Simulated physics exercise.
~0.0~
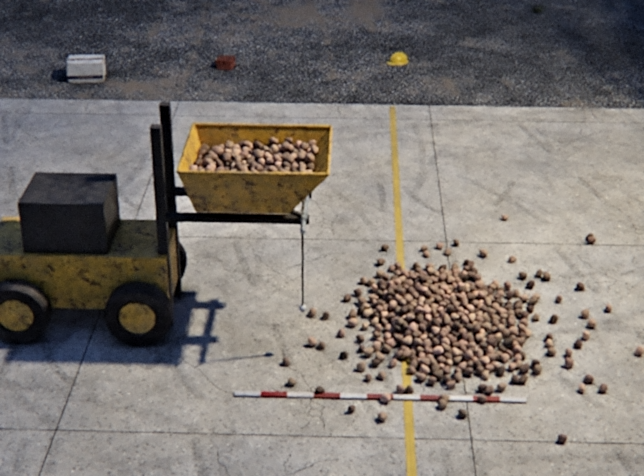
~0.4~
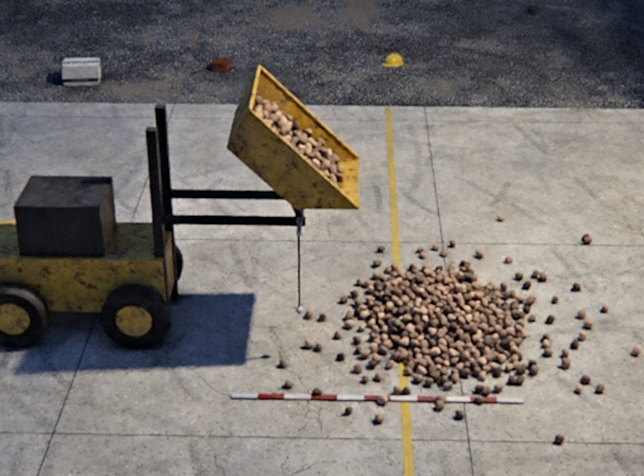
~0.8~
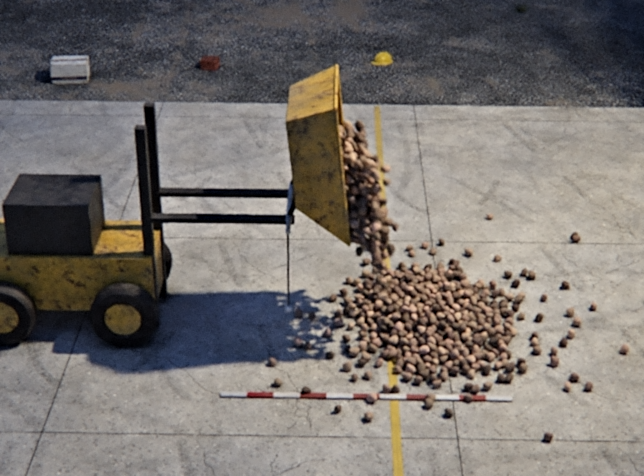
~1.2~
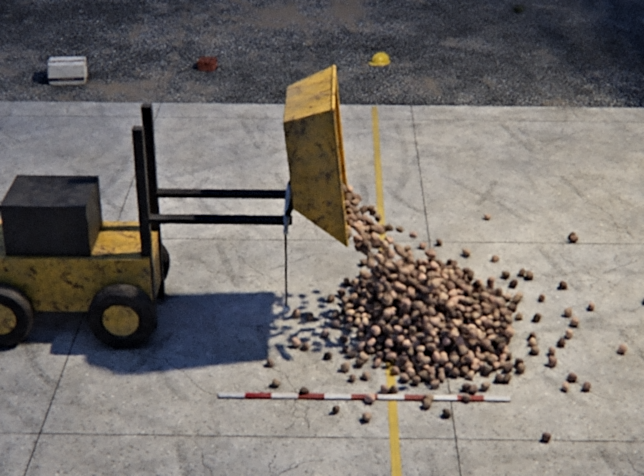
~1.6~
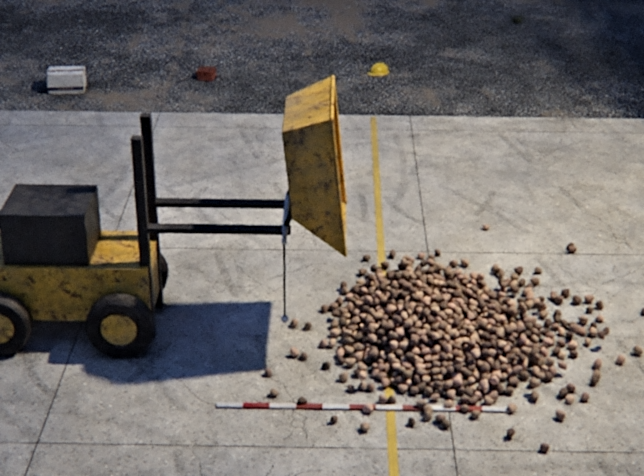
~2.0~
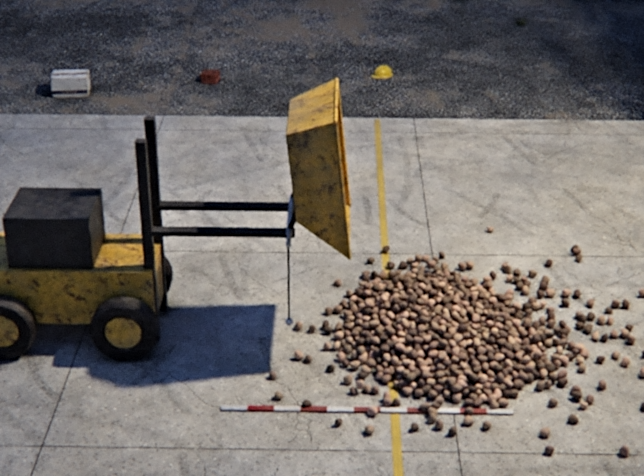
At the start, a yellow forklift on the left holds a raised tipping skip full of brownish stones, while a loose heap of similar stones already lies across a yellow line on the concrete. The skip tilts forward to the right, its load still inside as it steepens. Once it hangs nearly upright, the stones pour from its lower edge onto the heap. The stream thins to a last trickle, and the growing pile spreads, mostly beyond the line. Finally the emptied skip stays tipped above a broader mound, with stray stones scattered to the right.
